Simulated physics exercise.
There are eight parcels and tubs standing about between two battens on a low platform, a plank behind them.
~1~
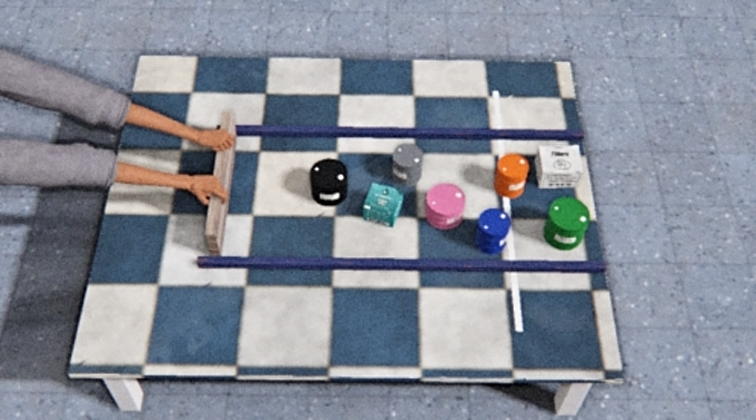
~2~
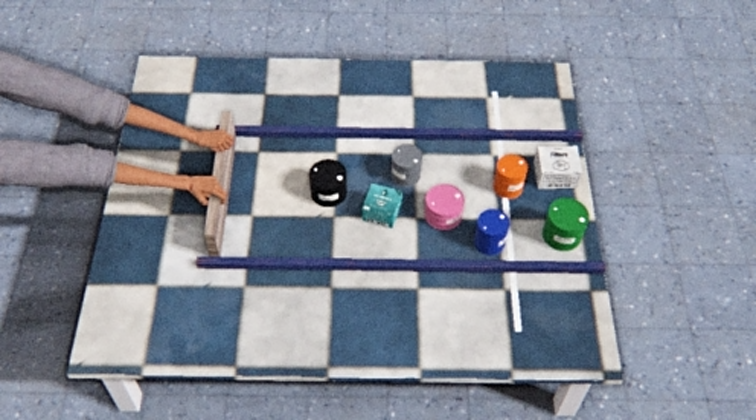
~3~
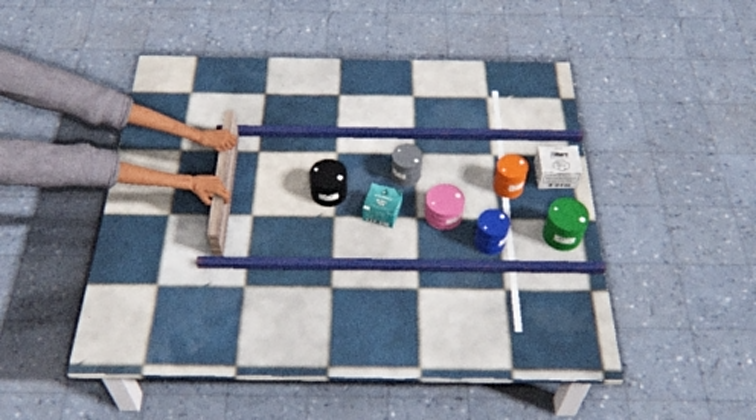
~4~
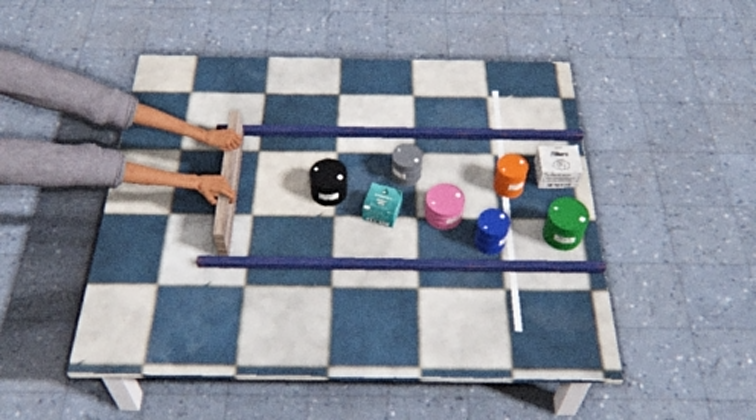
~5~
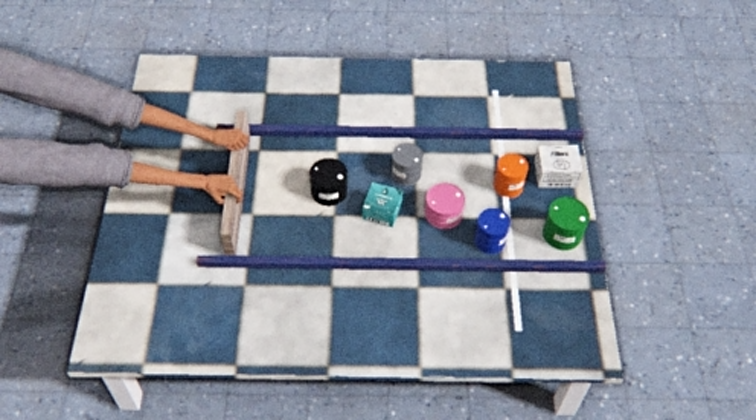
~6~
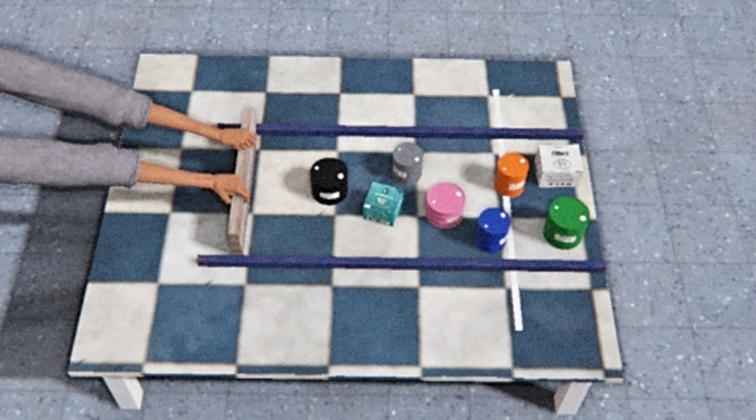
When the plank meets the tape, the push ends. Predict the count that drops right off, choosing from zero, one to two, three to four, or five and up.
The ones going over the edge come to none at all, I'd say.
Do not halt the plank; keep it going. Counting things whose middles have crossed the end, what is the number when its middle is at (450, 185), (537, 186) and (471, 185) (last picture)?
Respectively 0, 2 and 0.
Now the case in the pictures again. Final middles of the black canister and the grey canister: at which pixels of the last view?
The black canister at (526, 186), the grey canister at (520, 160).
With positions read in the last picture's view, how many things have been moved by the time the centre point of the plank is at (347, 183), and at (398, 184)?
Counts: 2, 4.
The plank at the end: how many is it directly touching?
Count recorded: 3.
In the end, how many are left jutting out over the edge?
Expected count: 2.
Early on, none off yet; white box at rest near (559, 166); green canister at rest near (566, 223); orange canister at rest near (511, 175).
Finally, the number that fall off is zero.
